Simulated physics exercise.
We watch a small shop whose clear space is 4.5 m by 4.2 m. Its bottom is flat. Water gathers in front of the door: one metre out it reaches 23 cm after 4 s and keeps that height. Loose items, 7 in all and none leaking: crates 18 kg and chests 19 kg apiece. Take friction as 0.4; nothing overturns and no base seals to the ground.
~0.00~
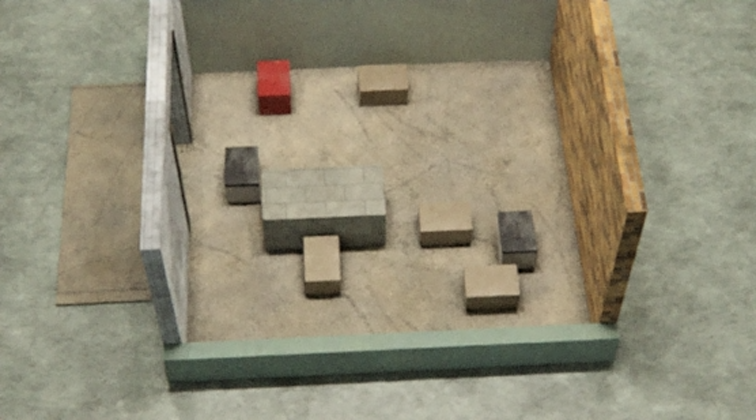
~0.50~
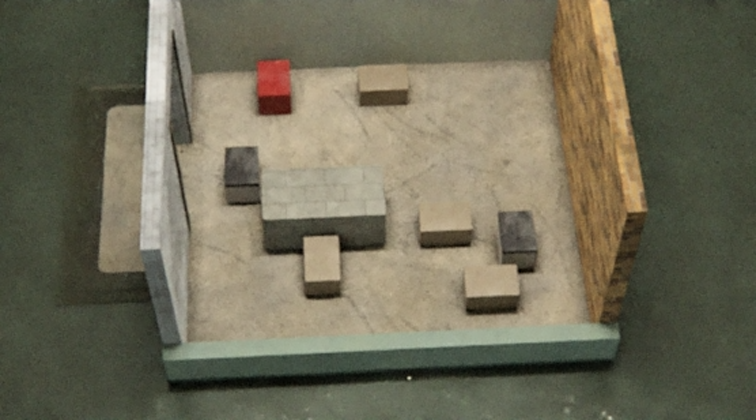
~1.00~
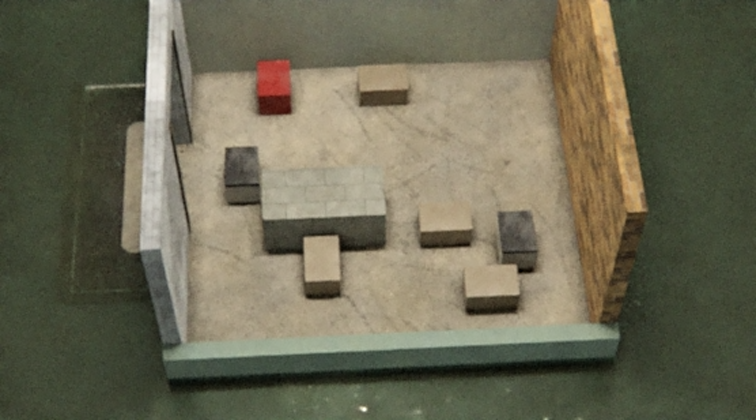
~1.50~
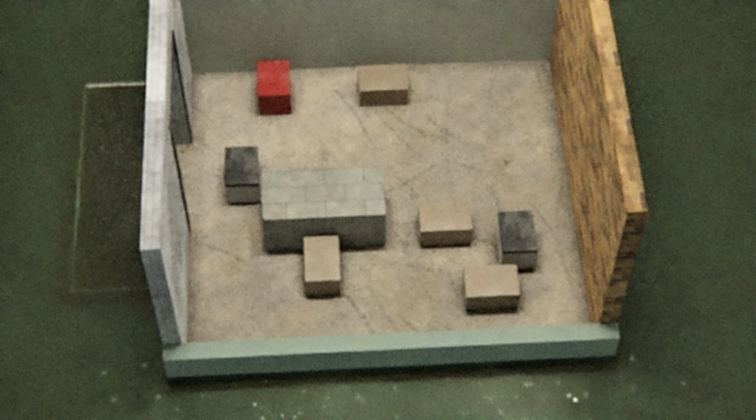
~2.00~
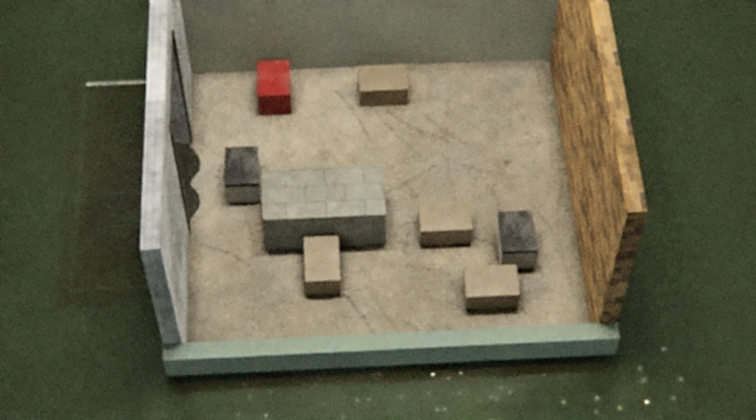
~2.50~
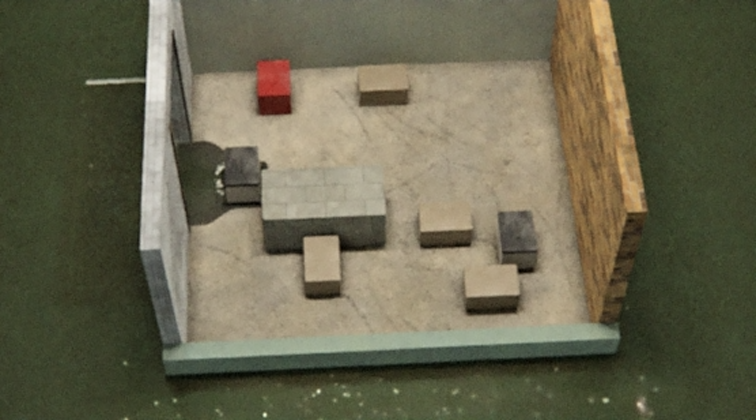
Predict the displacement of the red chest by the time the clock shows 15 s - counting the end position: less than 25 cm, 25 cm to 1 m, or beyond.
The red chest slides a little.
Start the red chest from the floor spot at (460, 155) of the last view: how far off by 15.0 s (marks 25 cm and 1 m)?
It gets carried off.
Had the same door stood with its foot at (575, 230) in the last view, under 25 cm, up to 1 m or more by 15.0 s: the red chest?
In that case the red chest gets carried off.
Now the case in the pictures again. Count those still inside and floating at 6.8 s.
At that moment 0.
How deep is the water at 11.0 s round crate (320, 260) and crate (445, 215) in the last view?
Roughly 3 and 6 cm.
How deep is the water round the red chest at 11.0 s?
About 7 cm.
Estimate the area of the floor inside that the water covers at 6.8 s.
About 13 m2.
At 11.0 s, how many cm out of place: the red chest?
Roughly 10 cm by then.
After 3.5 s the red chest is near (274, 78), 0.0 m from its start, aground; 0 afloat.
After 6.8 s the red chest is near (276, 73), 0.1 m from its start, aground; 0 afloat.
After 11.0 s the red chest is near (276, 73), 0.1 m from its start, aground; 4 afloat.
After 15.0 s the red chest is near (223, 106), 0.7 m from its start, afloat; 7 afloat.
